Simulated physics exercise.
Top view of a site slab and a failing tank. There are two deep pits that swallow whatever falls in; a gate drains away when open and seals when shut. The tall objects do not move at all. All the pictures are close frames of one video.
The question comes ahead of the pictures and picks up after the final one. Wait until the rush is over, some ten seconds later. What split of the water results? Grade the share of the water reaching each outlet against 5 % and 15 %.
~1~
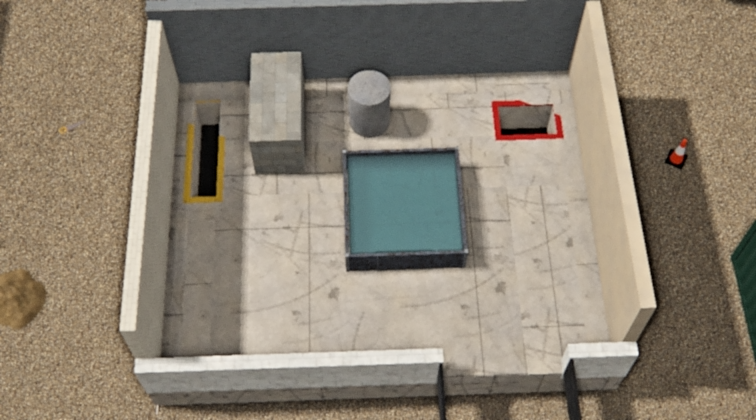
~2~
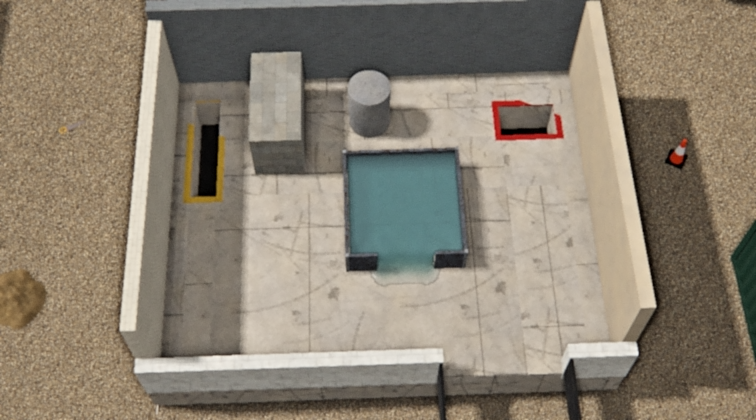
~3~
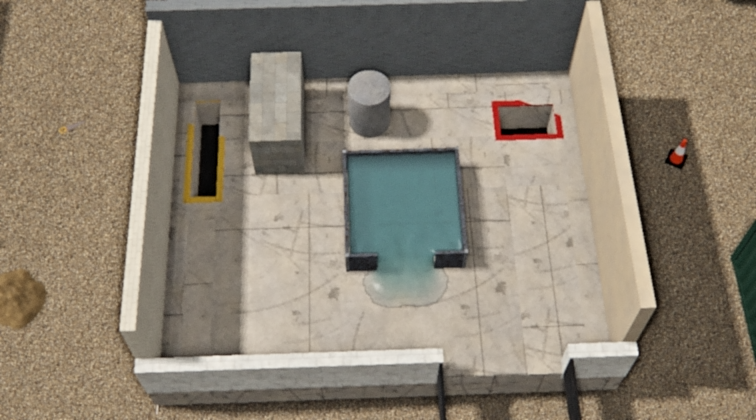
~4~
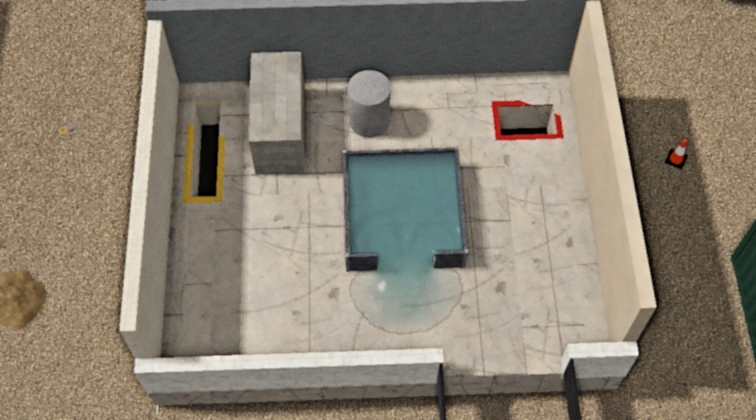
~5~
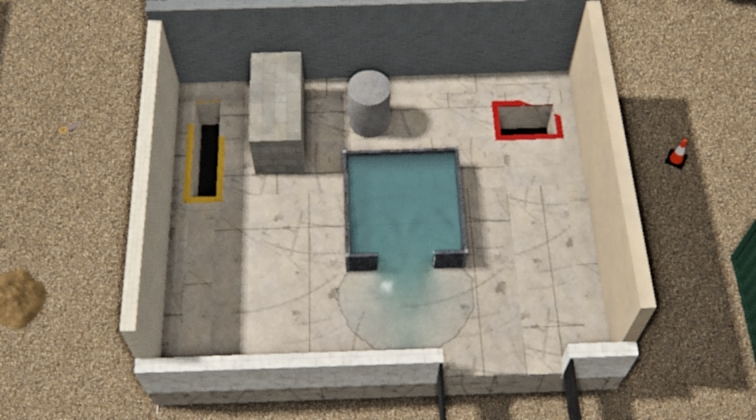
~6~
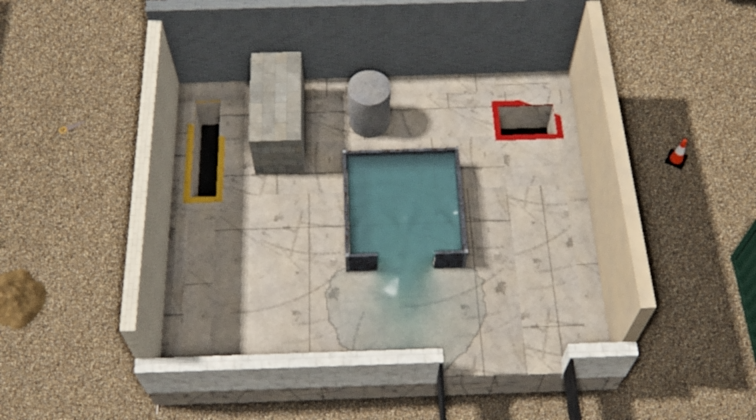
By my reckoning the gate goes over 15 %, the yellow pit lands between 5 and 15 %, the red pit stays under 5 %.
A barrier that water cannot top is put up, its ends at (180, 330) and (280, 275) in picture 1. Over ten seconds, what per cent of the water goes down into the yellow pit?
The yellow pit takes 4 parts in a hundred.
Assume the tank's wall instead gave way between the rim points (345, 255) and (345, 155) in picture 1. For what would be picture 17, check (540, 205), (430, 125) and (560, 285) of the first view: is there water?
Point 1: Unwetted; point 2: Unwetted; point 3: Unwetted.
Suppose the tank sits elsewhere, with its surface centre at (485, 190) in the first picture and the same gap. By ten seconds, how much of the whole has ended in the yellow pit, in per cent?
I'd put the yellow pit near 0 per cent of the whole.
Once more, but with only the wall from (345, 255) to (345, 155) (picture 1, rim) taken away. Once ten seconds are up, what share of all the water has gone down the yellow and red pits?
Yellow 35 %, red 0 %.
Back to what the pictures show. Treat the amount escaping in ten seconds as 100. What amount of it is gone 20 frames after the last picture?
Around 35 percent.
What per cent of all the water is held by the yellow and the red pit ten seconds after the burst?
About 10 and 0 per cent.
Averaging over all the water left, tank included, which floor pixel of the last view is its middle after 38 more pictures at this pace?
I'd say near (351, 270).
A moment on, water covers 15 % of the floor; the gate 1 %, the yellow pit 0 %, the red pit 0 %.
Next, water covers 20 % of the floor; the gate 6 %, the yellow pit 0 %, the red pit 0 %.
Then, water covers 30 % of the floor; the gate 14 %, the yellow pit 0 %, the red pit 0 %.
Later, water covers 45 % of the floor; the gate 23 %, the yellow pit 2 %, the red pit 0 %.
In the end, water covers 60 % of the floor; the gate 30 %, the yellow pit 9 %, the red pit 0 %.
